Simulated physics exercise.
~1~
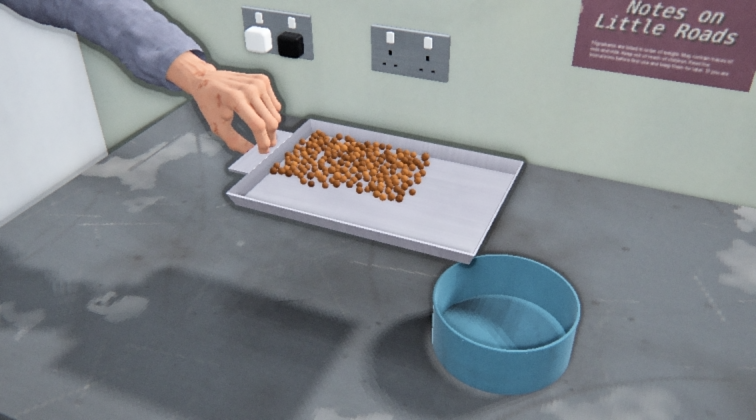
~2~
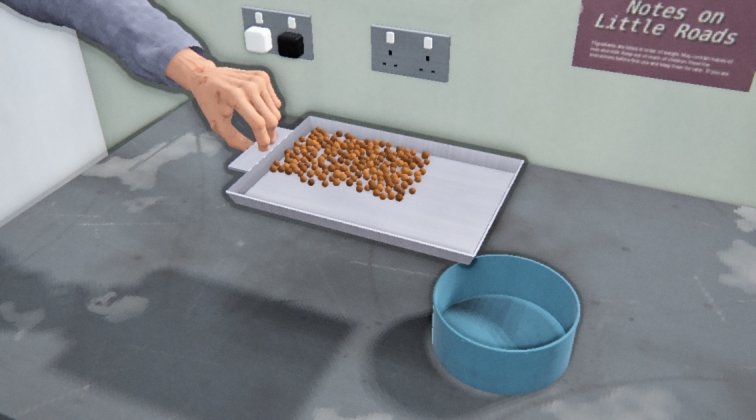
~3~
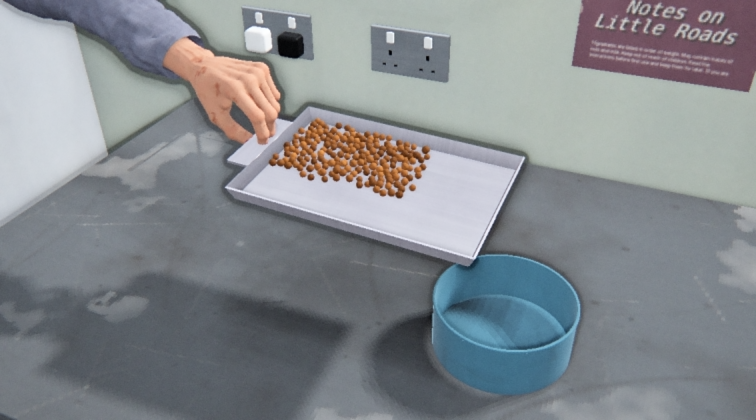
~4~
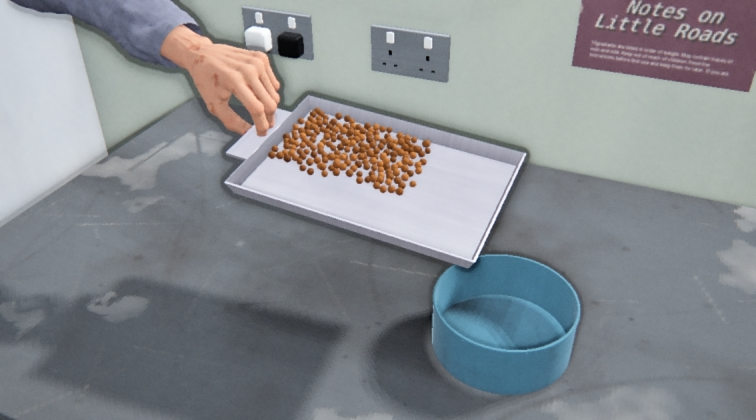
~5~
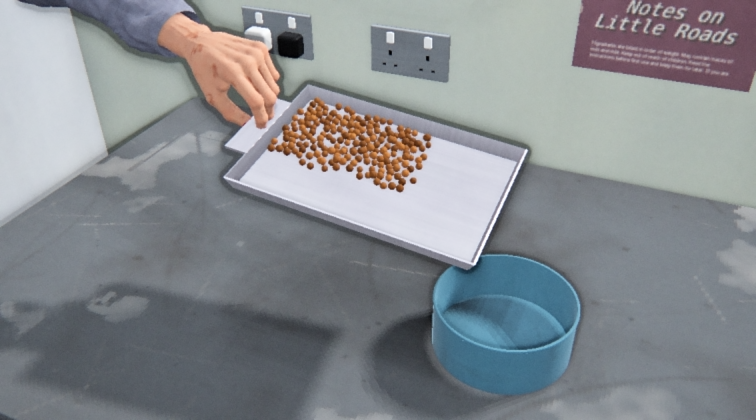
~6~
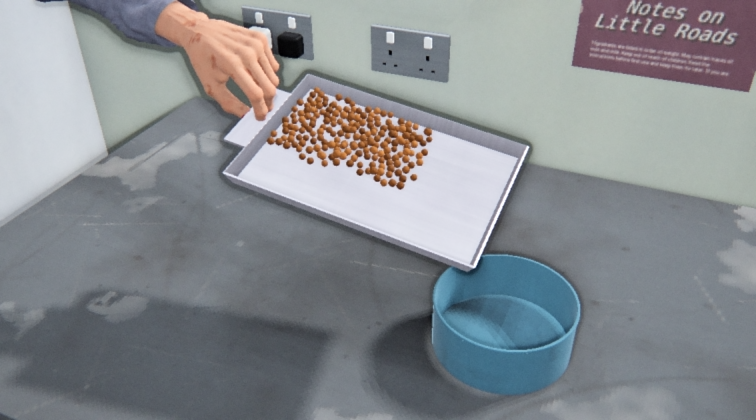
A hand gradually tilting a pale tray of small brown balls down to the right, beside a blue round pot on a grey worktop.
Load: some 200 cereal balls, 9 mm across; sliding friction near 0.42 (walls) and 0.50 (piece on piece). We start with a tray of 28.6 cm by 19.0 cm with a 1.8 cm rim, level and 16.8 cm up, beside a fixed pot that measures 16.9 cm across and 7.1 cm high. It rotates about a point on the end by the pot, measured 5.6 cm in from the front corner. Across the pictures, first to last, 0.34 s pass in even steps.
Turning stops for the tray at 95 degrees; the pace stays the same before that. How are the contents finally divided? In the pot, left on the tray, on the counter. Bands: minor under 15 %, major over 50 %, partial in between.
As I see it, pot: A medium batch, tray: A small batch, counter: The main batch.
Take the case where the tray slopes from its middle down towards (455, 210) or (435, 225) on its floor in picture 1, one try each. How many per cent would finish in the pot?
Approximately 70 percent, then 70 percent.
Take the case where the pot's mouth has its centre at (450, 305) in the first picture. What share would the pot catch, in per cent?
Close to 90 in a hundred.
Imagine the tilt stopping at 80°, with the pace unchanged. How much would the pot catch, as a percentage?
30 percent.
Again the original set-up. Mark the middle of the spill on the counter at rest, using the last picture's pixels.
(448, 406), roughly.
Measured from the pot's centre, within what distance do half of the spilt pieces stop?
Close to 14 cm, give or take.
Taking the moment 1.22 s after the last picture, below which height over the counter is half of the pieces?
Roughly 18 cm.
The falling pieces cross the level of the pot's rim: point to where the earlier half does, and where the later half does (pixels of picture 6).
Around (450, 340), then (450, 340).
Then, 0.73 s after the last picture, tilt 52 degrees; the tray holds 85 %, the pot 0 %.
Then, 1.22 s after the last picture, tilt 77 degrees; the tray holds 80 %, the pot 5 %.
Then, 1.77 s after the last picture, tilt 95 degrees; the tray holds 0 %, the pot 35 %.
In the end, pot 35 %, tray 0 %, counter 65 %.
